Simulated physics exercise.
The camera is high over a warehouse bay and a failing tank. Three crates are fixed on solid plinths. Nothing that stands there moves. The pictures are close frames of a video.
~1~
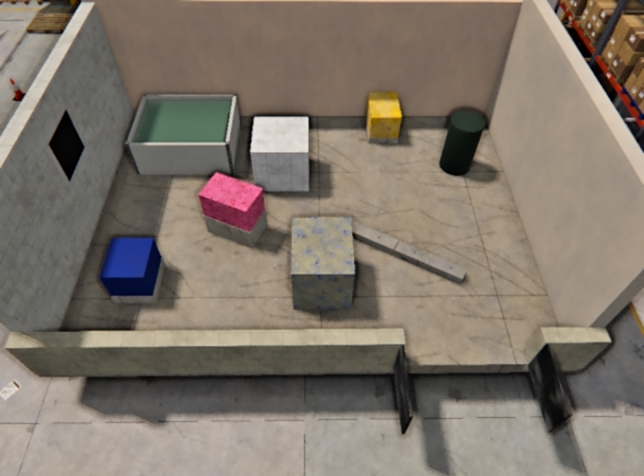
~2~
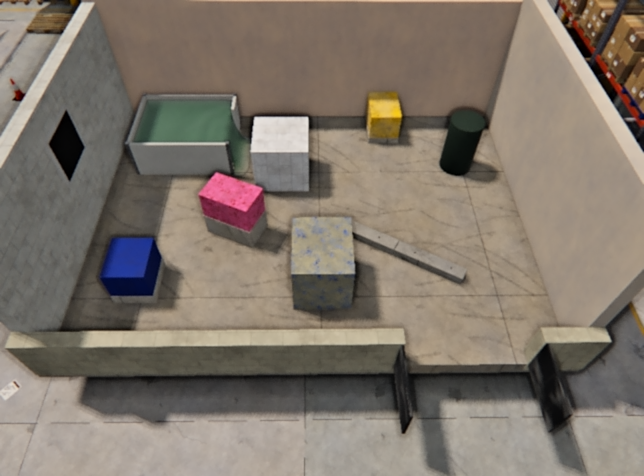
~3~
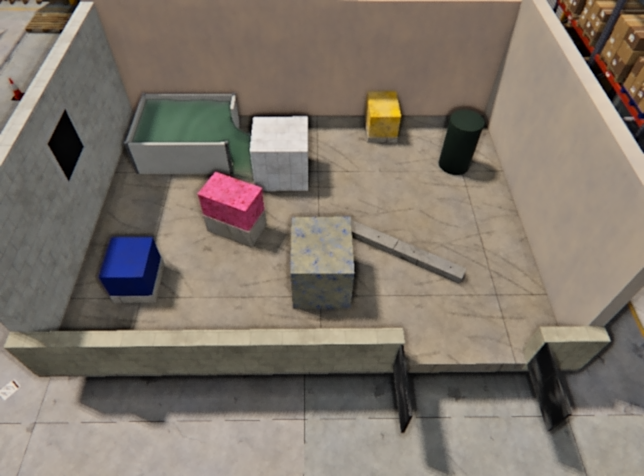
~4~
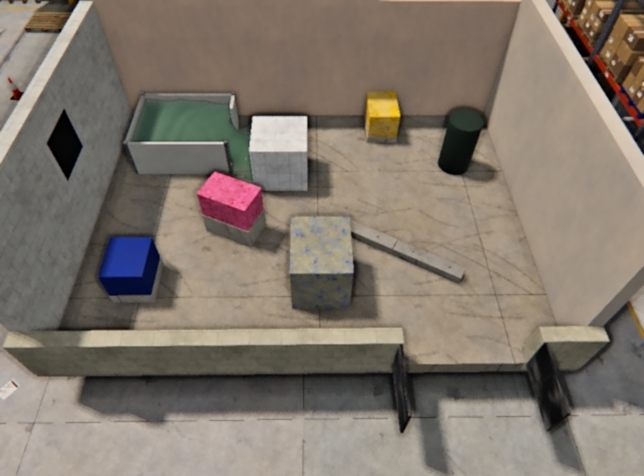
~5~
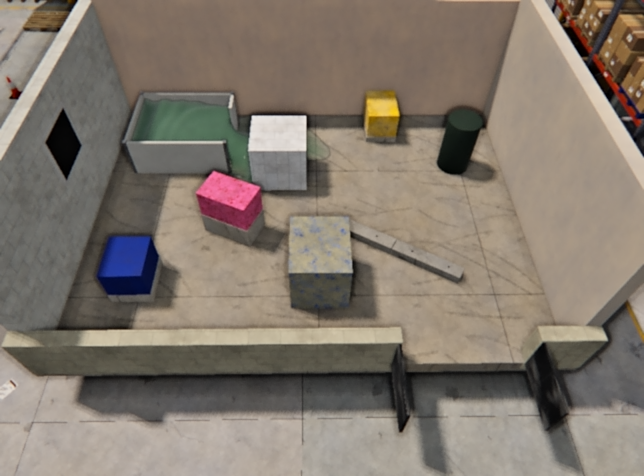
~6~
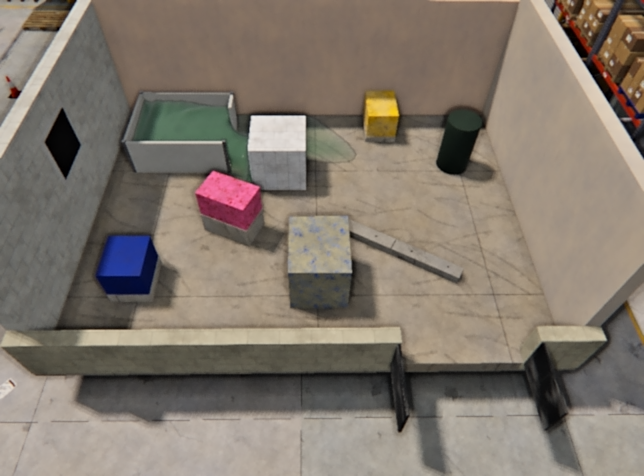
In a walled warehouse bay, green water sits in a grey tank at the back left, then pours through a gap in its right side, runs behind the white block and spreads rightward across the floor toward the yellow block.
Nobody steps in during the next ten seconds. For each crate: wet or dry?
In the end: The blue crate keeps dry; the pink crate keeps dry; the yellow crate is soaked.
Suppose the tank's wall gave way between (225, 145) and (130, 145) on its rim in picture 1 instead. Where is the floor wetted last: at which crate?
It is the crate marked yellow.
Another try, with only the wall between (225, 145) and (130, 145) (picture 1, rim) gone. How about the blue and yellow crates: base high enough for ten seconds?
My reading: The blue one gets wet, the yellow one is spared.
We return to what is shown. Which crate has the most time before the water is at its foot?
The blue one.
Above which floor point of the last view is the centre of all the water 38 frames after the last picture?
At about (305, 189).
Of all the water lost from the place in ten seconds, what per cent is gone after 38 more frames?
About 20 per cent.
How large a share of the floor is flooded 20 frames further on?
Near 55 in a hundred.
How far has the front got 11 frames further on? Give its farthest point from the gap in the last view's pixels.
Roughly at (482, 132).
A moment on, water covers 20 % of the floor; the blue crate not reached, the pink crate water round its plinth, the yellow crate water round its plinth.
Next, water covers 35 % of the floor; the blue crate water round its plinth, the pink crate water round its plinth, the yellow crate water round its plinth.
Then, water covers 55 % of the floor; the blue crate water round its plinth, the pink crate water round its plinth, the yellow crate water round its plinth.
Later, water covers 75 % of the floor; the blue crate water round its plinth, the pink crate water round its plinth, the yellow crate water round its plinth.
In the end, water covers 95 % of the floor; the blue crate stayed above the water, the pink crate stayed above the water, the yellow crate was topped.
